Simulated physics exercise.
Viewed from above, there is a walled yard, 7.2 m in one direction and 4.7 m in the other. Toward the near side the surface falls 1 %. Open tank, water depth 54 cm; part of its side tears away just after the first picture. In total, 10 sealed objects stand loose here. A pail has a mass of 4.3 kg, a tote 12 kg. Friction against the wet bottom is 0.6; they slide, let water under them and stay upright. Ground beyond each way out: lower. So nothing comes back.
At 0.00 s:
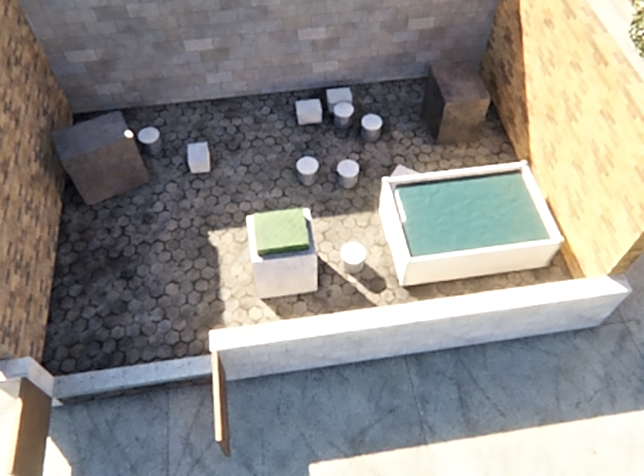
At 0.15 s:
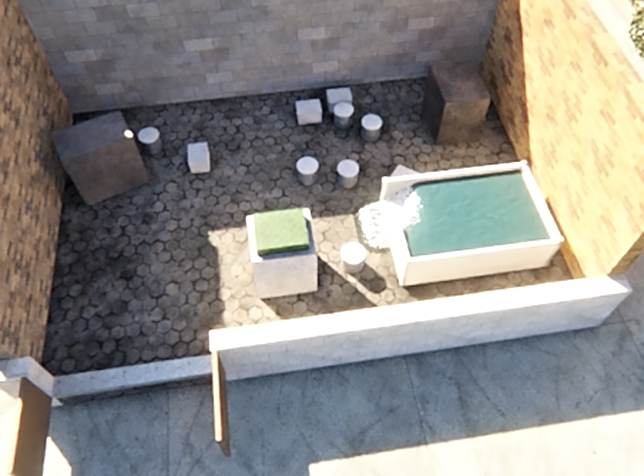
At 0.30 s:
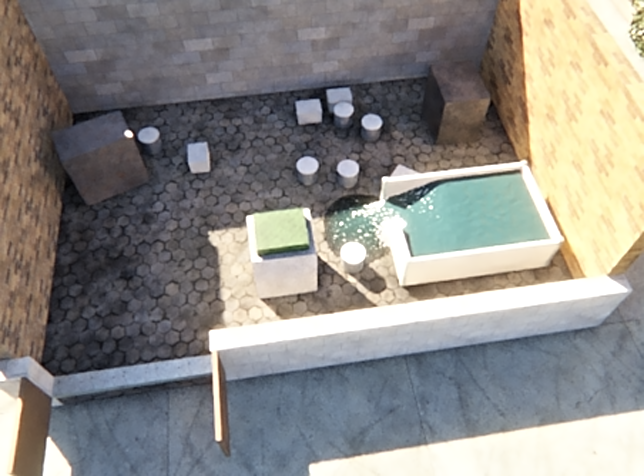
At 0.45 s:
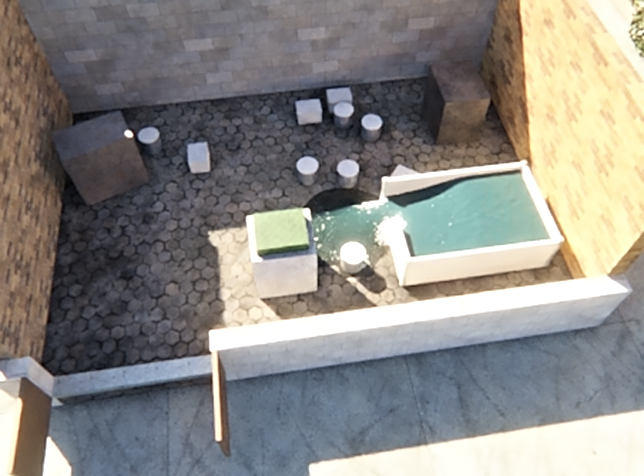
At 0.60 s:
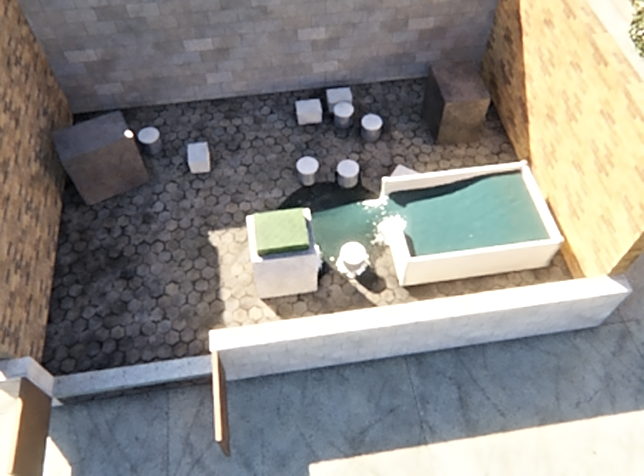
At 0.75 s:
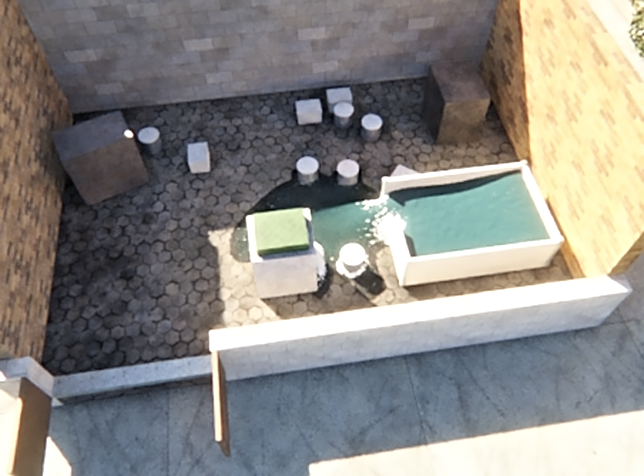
Water pouring from the broken left side of a white tank, spreading across dark paving around pale stools and a green-topped block.
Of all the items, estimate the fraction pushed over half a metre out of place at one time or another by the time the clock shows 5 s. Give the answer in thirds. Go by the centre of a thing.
Under a third.
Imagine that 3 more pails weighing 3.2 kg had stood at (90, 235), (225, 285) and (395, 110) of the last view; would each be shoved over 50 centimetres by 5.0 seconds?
In order: Beyond it, within it, within it.
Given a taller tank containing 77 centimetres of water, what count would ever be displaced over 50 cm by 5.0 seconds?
So the tally would be 5.
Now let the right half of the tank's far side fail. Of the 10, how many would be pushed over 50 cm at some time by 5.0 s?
Result: 5.
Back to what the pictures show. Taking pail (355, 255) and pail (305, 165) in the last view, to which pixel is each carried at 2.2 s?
About (358, 279) for the first and (273, 124) for the second.
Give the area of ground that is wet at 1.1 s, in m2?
Around 8.0 m2 of it.
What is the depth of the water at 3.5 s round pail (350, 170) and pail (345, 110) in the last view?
Depth approx. 1 cm / 1 cm.
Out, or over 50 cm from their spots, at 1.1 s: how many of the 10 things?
My count gives 0.
After 1.1 s 0 of 10 are over 50 cm from their spots; 0 afloat.
After 2.2 s 1 of 10 are over 50 cm from their spots; 0 afloat.
After 3.5 s 1 of 10 are over 50 cm from their spots; 0 afloat.
After 5.0 s 1 of 10 are over 50 cm from their spots, and 1 have been at some point; 0 afloat.
